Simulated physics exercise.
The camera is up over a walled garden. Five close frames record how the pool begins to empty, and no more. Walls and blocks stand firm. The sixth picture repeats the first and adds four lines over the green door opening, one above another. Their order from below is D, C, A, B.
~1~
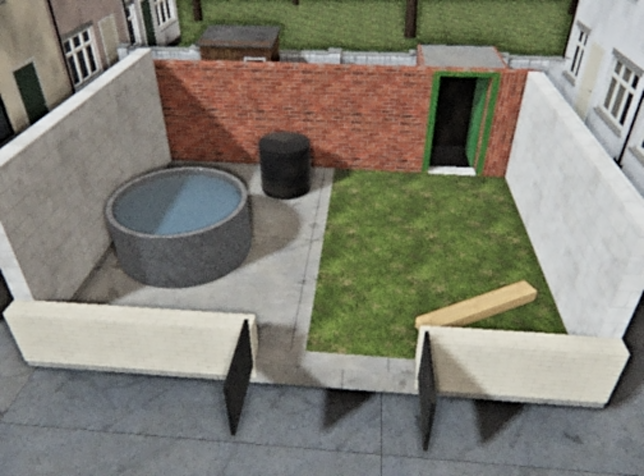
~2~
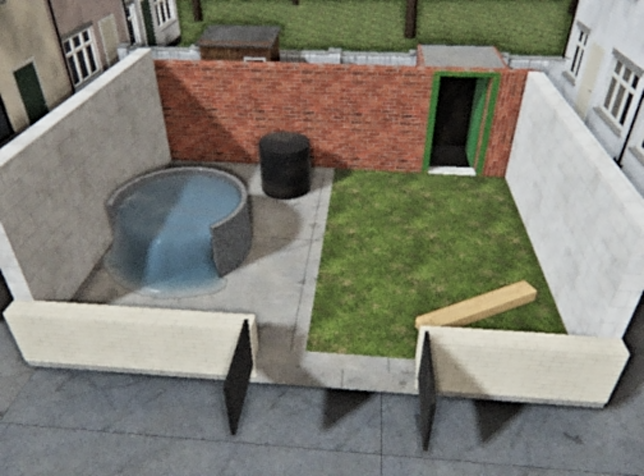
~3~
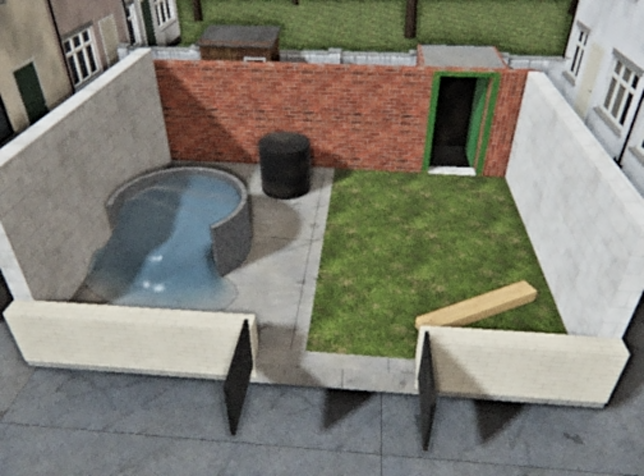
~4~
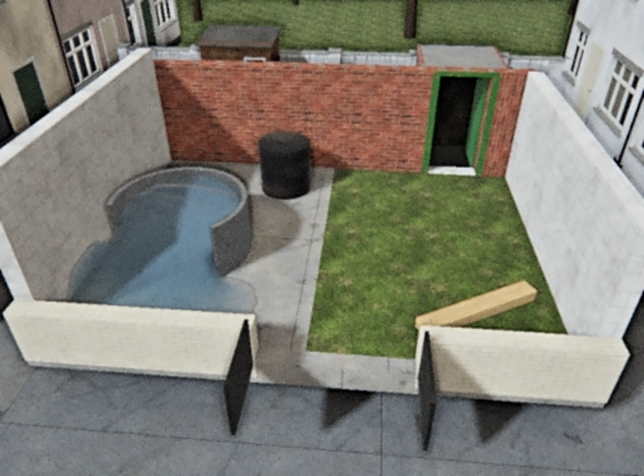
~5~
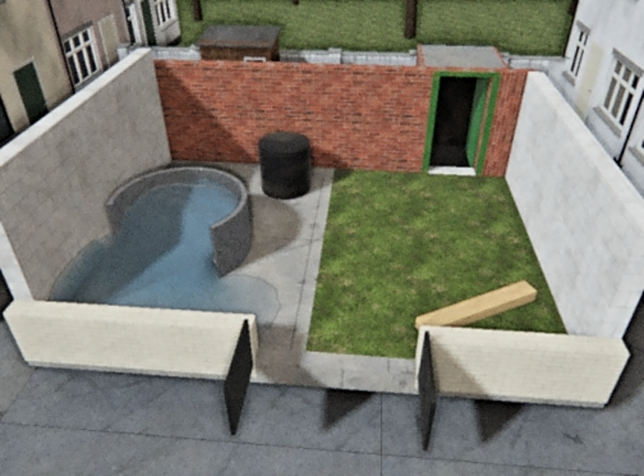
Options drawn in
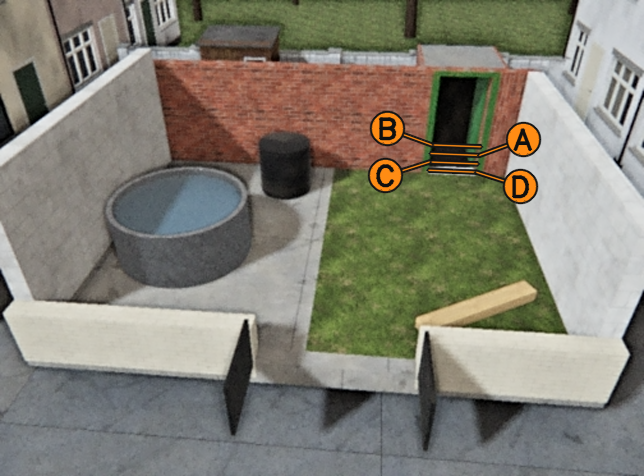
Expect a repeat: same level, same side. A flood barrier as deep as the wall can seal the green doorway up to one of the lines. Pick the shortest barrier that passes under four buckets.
D will do.
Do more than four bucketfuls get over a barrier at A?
No, not at all.
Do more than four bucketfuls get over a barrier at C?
No.
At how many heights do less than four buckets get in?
All four.
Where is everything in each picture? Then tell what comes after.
Water in the pool at rest, its middle at (179, 204); foot of the green doorway at (451, 174); open gate at (337, 317).
Water covers 2 % of the ground and shows as far out as (108, 254).
Water covers 5 % of the ground and shows as far out as (225, 292).
Water covers 9 % of the ground and shows as far out as (242, 294).
Water covers 12 % of the ground and shows as far out as (268, 297).
On the marked copy, A at (454, 154); B at (456, 145); C at (453, 162); D at (452, 171); from the bottom up D, C, A, B.
Choosing A, nothing gets over.
Choosing B, nothing gets over.
Choosing C, nothing gets over.
Choosing D, a splash gets over, under a bucket.
